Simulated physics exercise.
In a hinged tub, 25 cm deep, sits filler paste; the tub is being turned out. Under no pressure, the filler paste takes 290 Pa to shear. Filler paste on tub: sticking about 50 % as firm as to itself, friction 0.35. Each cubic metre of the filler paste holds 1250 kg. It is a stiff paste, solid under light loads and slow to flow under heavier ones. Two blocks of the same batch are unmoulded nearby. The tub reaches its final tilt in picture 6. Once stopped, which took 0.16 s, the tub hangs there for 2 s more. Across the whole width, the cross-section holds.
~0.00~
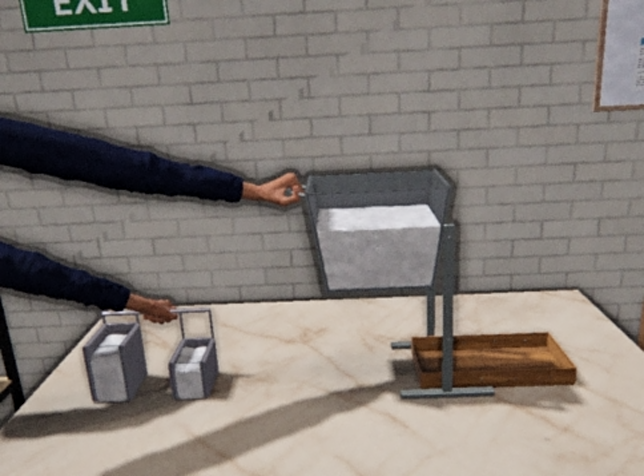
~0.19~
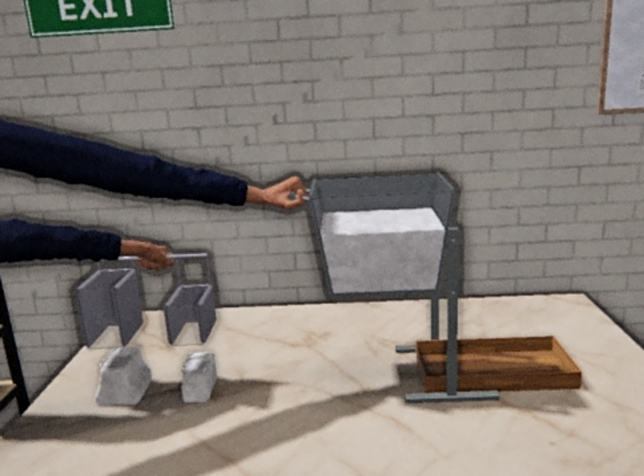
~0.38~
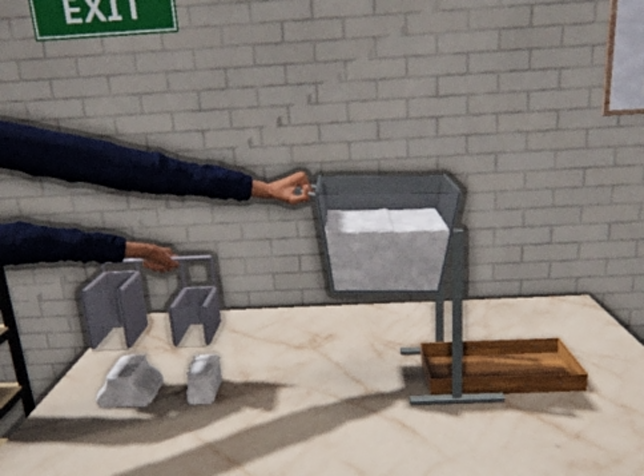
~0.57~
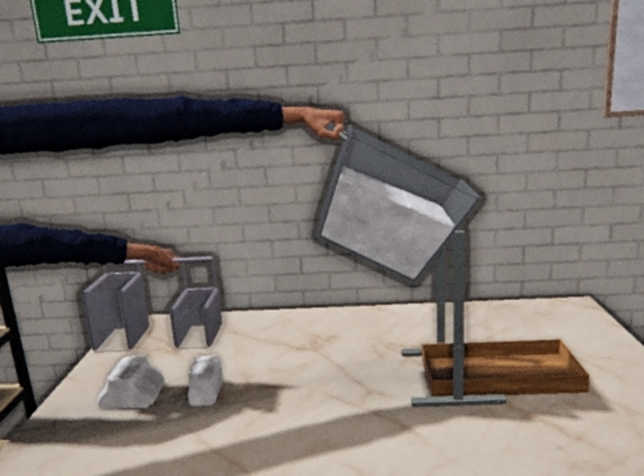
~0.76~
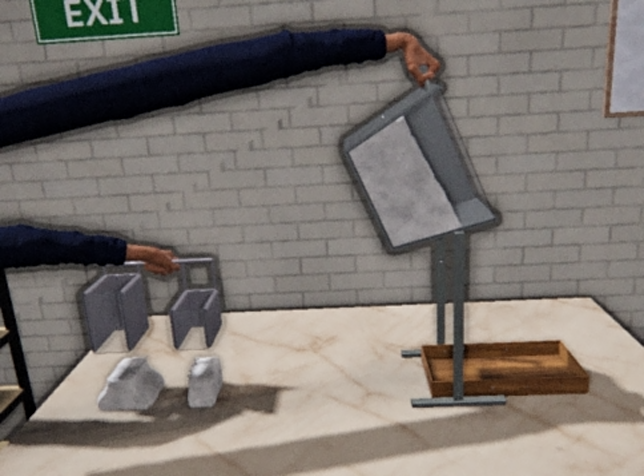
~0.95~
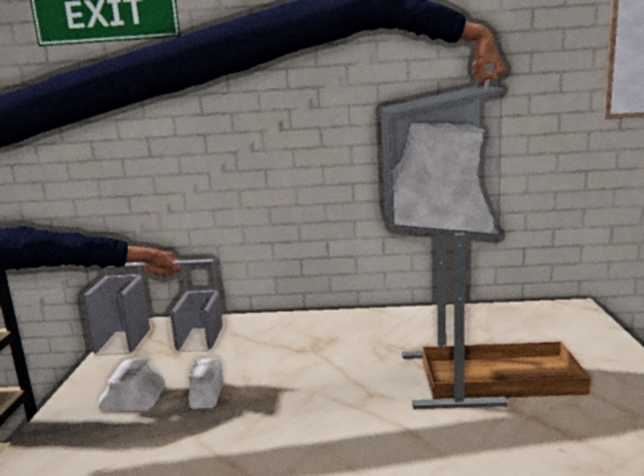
A hand tilted a grey tub of pale paste over to the right until it stood on its side, after another hand had lifted two small moulds off pale blocks, which slumped slightly.
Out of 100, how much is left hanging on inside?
Around 32 out of 100.
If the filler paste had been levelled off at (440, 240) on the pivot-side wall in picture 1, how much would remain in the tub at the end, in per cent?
Roughly 45 per cent would still be in the tub at the end.
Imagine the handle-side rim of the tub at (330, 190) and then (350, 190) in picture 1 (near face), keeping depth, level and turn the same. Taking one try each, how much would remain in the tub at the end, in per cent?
Remaining, try 1: Approx. 40 %; try 2: Approx. 50 %.
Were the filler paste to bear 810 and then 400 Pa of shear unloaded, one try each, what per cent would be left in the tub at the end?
In turn about 50 %, 40 %.
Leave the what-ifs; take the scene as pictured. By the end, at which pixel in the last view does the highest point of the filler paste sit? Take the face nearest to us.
Somewhere near (425, 202) in the last view.
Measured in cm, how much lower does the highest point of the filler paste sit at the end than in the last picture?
17 cm.
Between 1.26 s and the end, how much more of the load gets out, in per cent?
Load share from then on: Near 8 %.
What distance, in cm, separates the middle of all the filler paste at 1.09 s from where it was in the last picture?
Close to 11 centimetres.
By 1.09 s, the tub is at 90 degrees and holds 68 %.
By 1.26 s, the tub is at 90 degrees and holds 40 %.
By 1.43 s, the tub is at 90 degrees and holds 34 %.
By 1.60 s, the tub is at 90 degrees and holds 32 %.
By 2.95 s, at the end, the tub is at 90 degrees and holds 32 %.
